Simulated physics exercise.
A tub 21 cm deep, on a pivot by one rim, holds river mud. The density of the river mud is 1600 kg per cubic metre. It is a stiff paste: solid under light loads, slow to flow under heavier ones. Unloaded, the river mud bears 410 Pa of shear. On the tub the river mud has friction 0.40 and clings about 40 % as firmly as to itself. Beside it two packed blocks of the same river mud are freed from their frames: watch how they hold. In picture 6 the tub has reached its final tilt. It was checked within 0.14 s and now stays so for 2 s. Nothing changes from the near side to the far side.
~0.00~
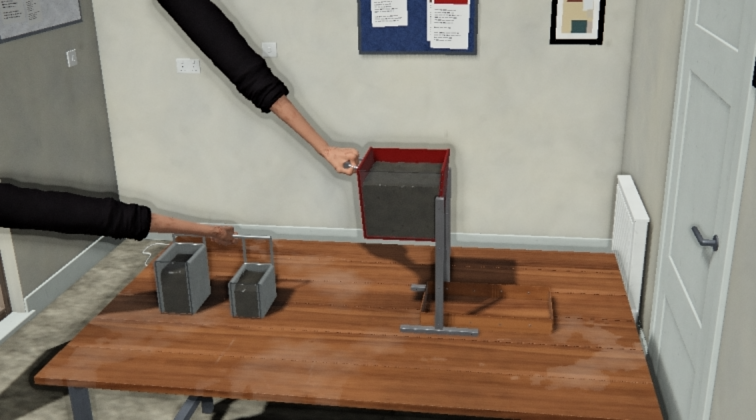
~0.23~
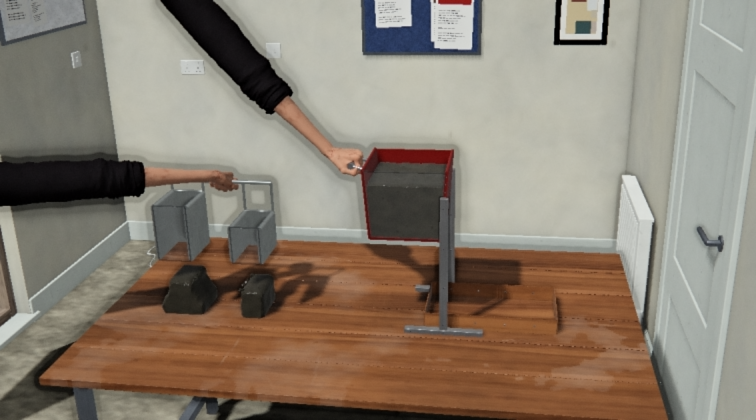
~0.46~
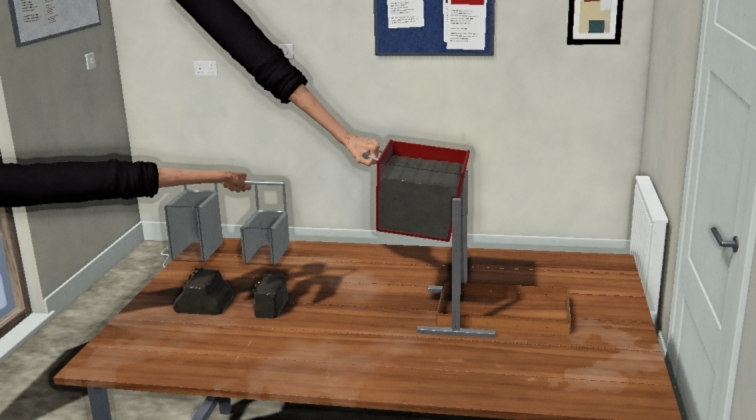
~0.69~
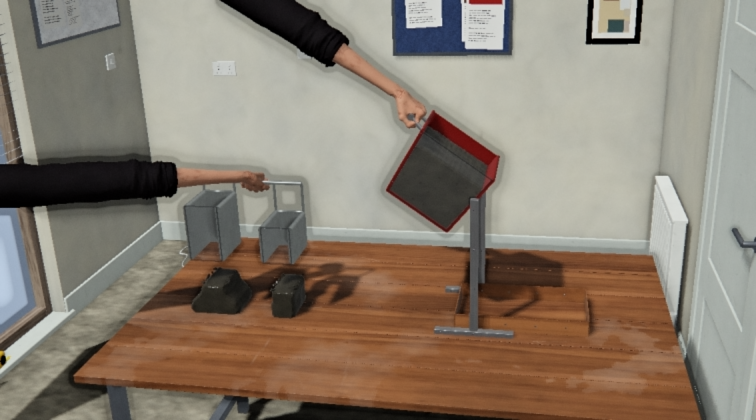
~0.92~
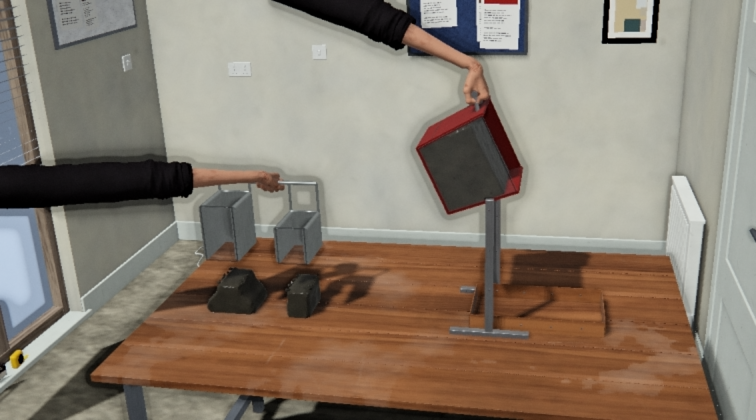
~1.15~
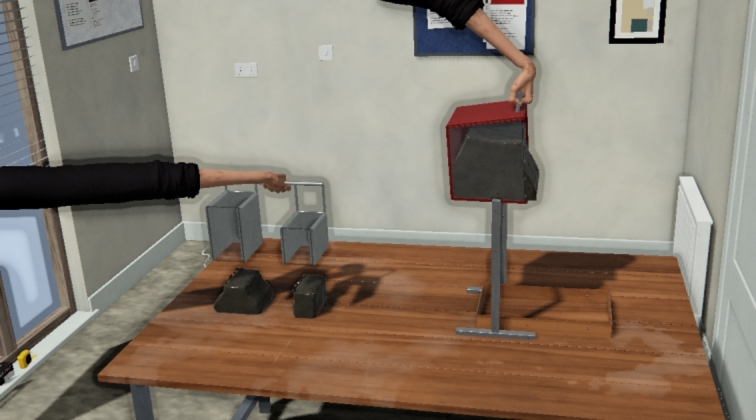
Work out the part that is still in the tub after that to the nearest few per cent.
Close to 40 per cent.
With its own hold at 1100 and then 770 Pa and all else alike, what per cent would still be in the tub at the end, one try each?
In that order: 100 %, 60 %.
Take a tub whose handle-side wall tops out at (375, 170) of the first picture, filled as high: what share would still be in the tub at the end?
It would be near 55 %.
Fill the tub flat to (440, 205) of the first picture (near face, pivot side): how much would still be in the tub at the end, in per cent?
Then about 65 %.
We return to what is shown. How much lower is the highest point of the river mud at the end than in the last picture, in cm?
Roughly 10 cm.
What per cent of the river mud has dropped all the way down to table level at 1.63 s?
Near 45 %.
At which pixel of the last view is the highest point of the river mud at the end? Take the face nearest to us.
Near (474, 173).
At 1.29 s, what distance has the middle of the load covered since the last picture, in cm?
Some 6 cm.
After 1.29 s, the tub is at 87 degrees and holds 69 %.
After 1.46 s, the tub is at 87 degrees and holds 48 %.
After 1.63 s, the tub is at 87 degrees and holds 40 %.
After 1.80 s, the tub is at 87 degrees and holds 40 %.
After 3.15 s, the tub is at 87 degrees and holds 40 %.
